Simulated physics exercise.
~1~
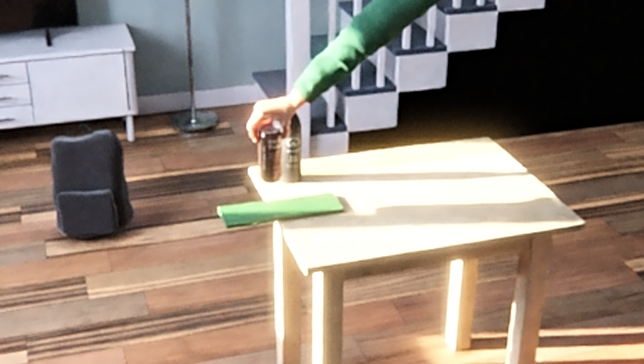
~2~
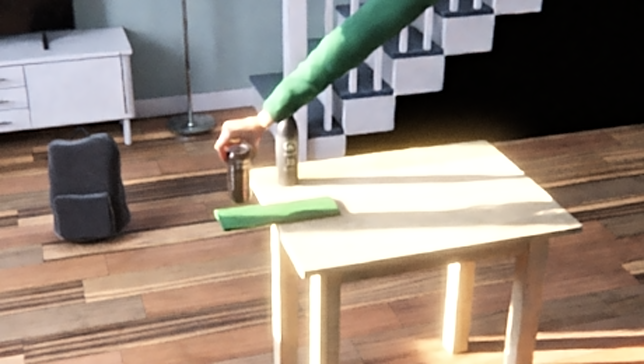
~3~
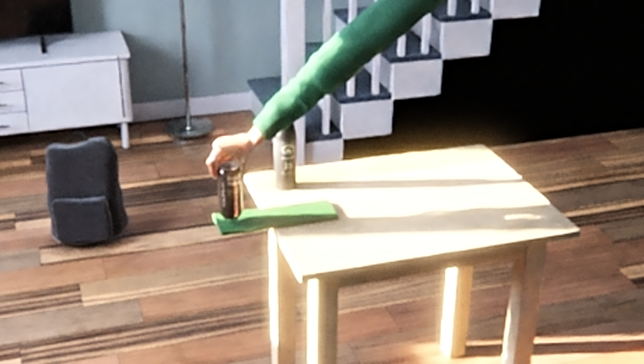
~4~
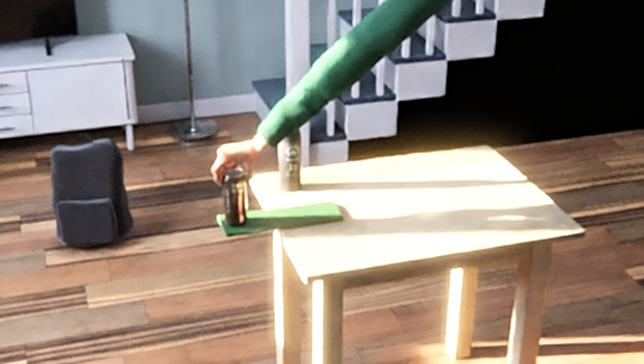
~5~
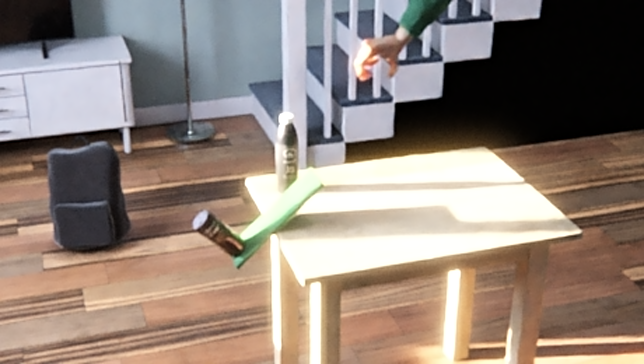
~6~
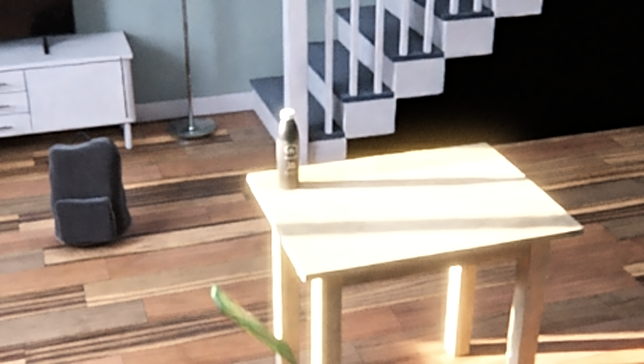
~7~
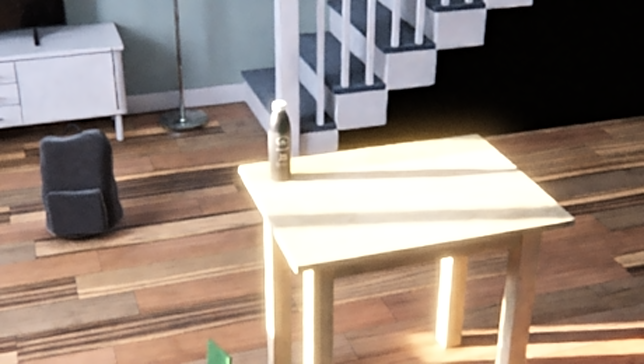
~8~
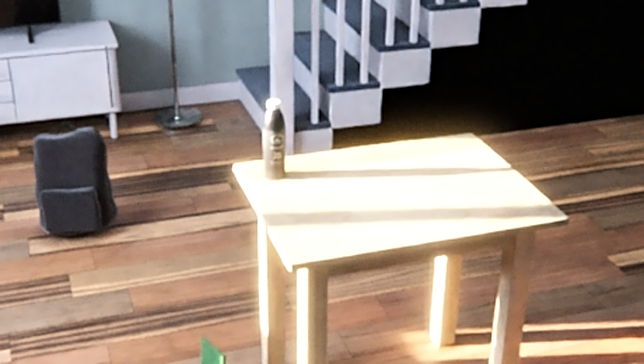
A green-sleeved arm setting a brown can on a green plank's overhanging end, then letting go, both tipping off the table.
